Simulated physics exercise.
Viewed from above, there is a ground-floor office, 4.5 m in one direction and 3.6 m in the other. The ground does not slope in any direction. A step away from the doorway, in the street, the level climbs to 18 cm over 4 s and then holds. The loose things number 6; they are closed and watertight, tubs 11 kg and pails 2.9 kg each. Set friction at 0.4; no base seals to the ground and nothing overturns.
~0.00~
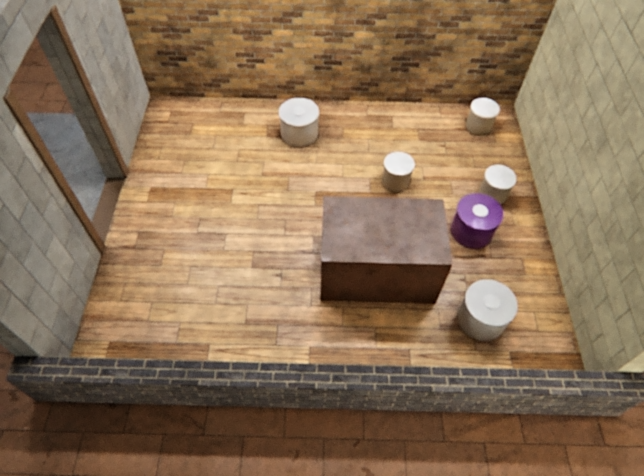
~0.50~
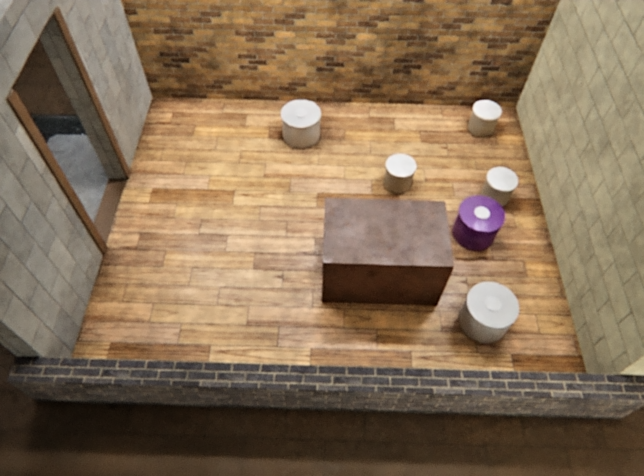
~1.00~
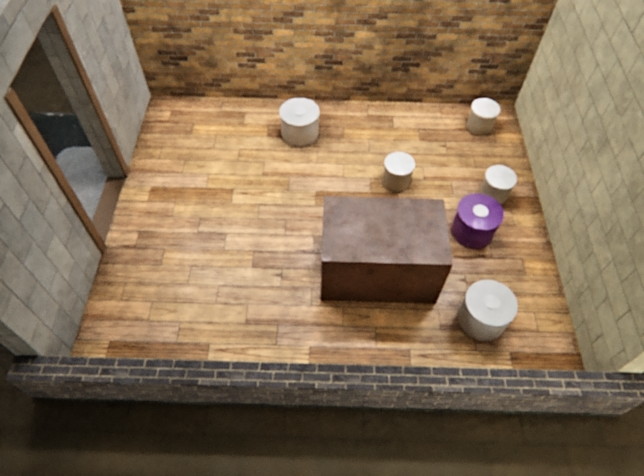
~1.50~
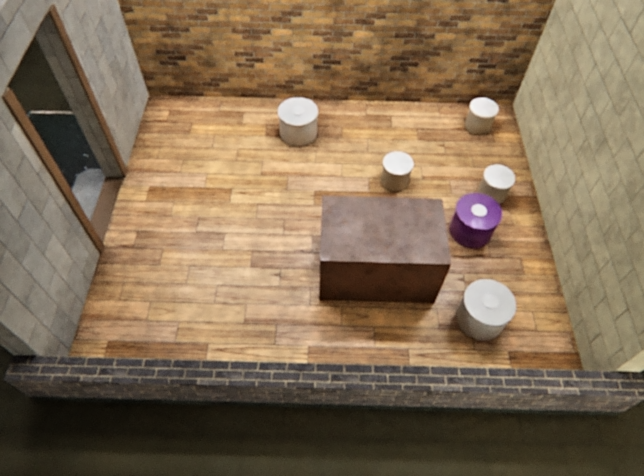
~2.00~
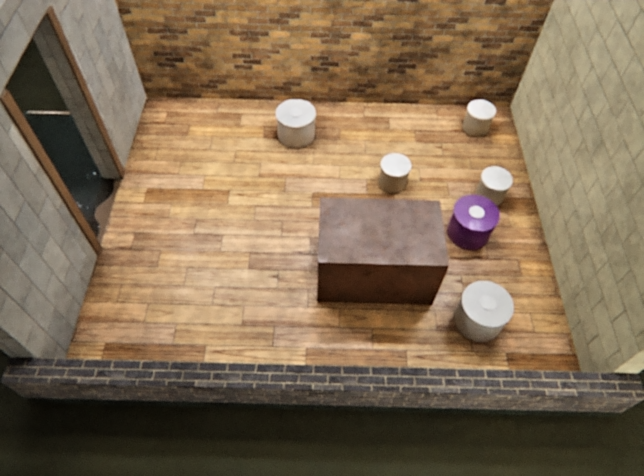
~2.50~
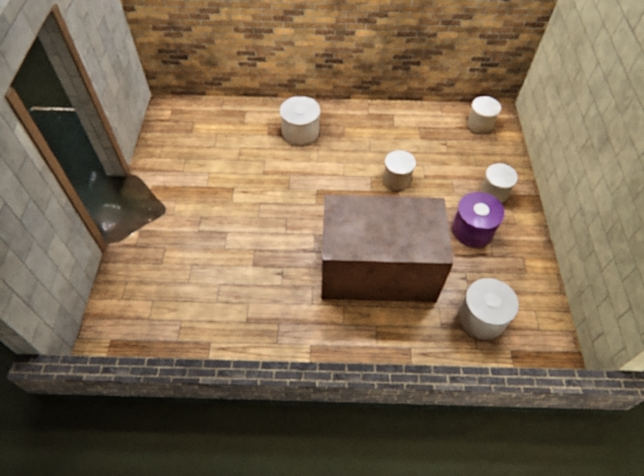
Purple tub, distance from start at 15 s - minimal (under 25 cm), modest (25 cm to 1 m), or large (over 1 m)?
Final distance: A quarter metre to a metre.
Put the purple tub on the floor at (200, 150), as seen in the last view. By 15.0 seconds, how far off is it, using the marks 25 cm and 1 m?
I'd say it sits almost still.
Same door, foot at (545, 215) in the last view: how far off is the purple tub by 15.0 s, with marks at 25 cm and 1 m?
Well, the purple tub ends up distant in that setup.
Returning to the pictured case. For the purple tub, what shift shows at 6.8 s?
Roughly 0 centimetres by that point.
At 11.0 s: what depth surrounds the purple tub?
I'd say around 7 cm.
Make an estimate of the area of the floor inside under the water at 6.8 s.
About 13 m2.
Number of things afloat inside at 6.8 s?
At that time, 1.
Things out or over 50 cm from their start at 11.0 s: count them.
2.
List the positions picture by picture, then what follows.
The first picture shows the purple tub at (480, 211), on the bottom; water covers 0.0 m2; 0 of 6 have shifted.
The second picture shows the purple tub at (482, 213), on the bottom; water covers 0.0 m2; 0 of 6 have shifted.
The third picture shows the purple tub at (481, 211) rests on the ground; water covers 0.0 m2; 0 of 6 have shifted.
The fourth picture shows the purple tub at (479, 211), on the bottom; water covers 0.0 m2; 0 of 6 have shifted.
The fifth picture shows the purple tub at (477, 212), on the bottom; water covers 0.0 m2; 0 of 6 have shifted.
The sixth picture shows the purple tub at (481, 210), on the bottom; water covers 0.3 m2; 0 of 6 have shifted.
After 3.5 s the purple tub is near (481, 210), 0.0 m from its start, aground; 0 afloat.
After 6.8 s the purple tub is near (481, 210), 0.0 m from its start, aground; 1 afloat.
After 11.0 s the purple tub is near (481, 210), 0.0 m from its start, aground; 3 afloat.
After 15.0 s the purple tub is near (503, 248), 0.5 m from its start, afloat; 5 afloat.
